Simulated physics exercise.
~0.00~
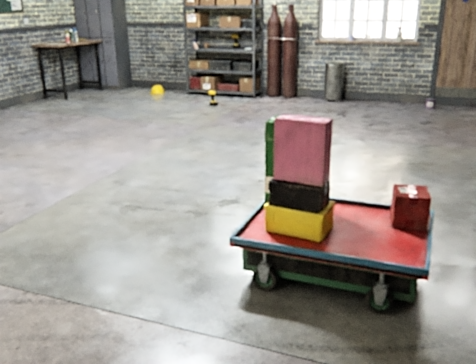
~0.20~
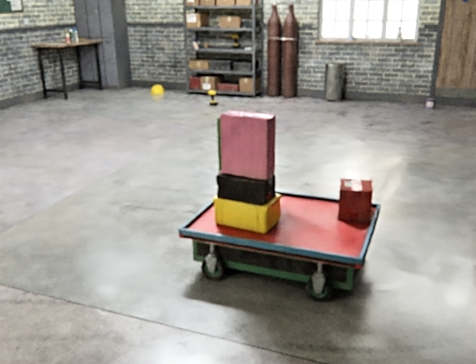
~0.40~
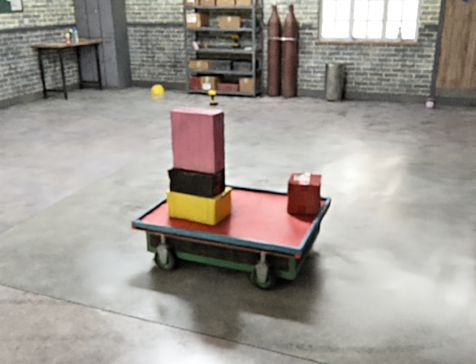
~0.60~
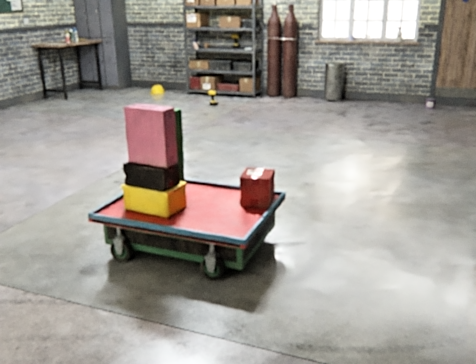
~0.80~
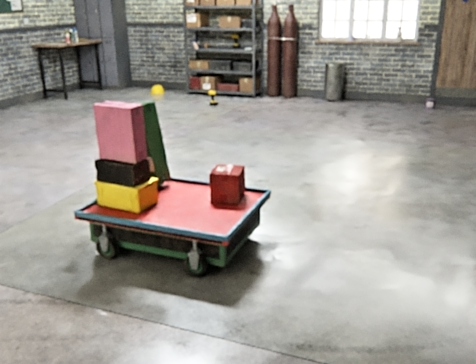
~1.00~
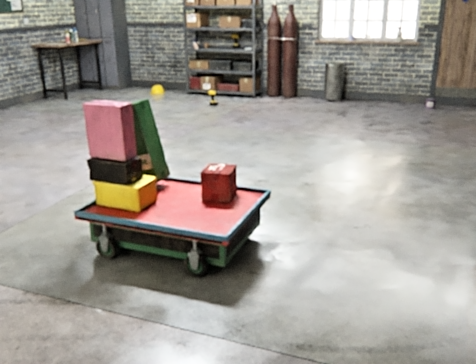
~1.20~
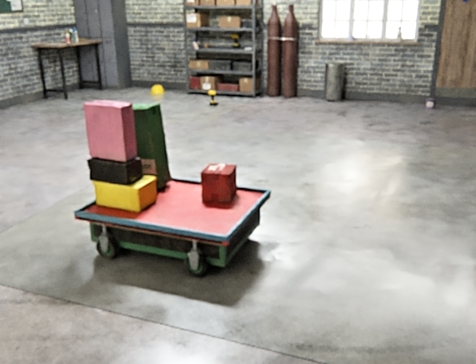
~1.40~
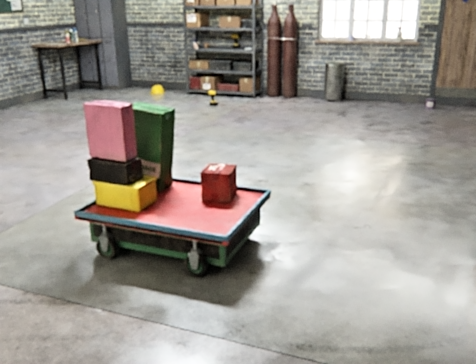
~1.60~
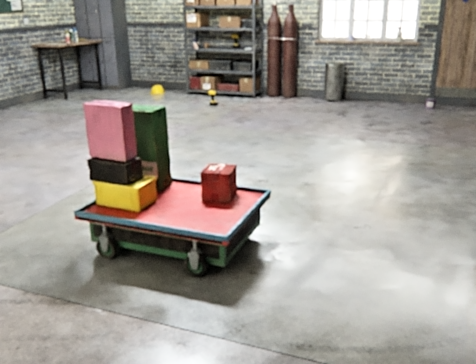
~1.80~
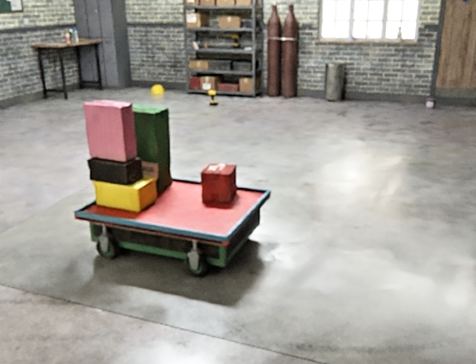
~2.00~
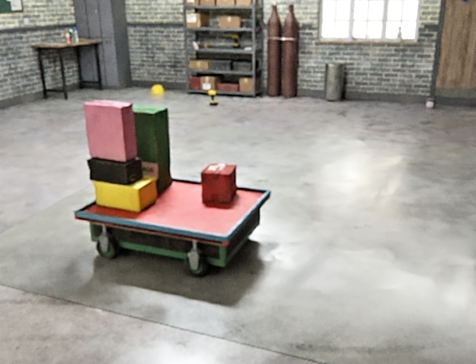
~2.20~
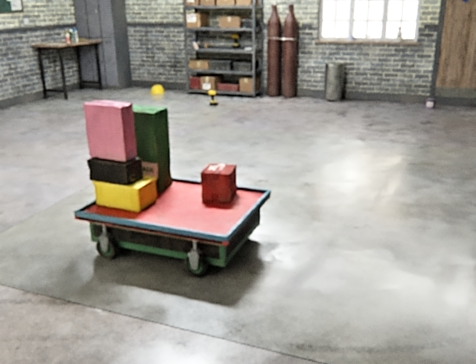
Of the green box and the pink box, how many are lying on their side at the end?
None of them are lying down; the green box and the pink box both still stand upright on the cart.
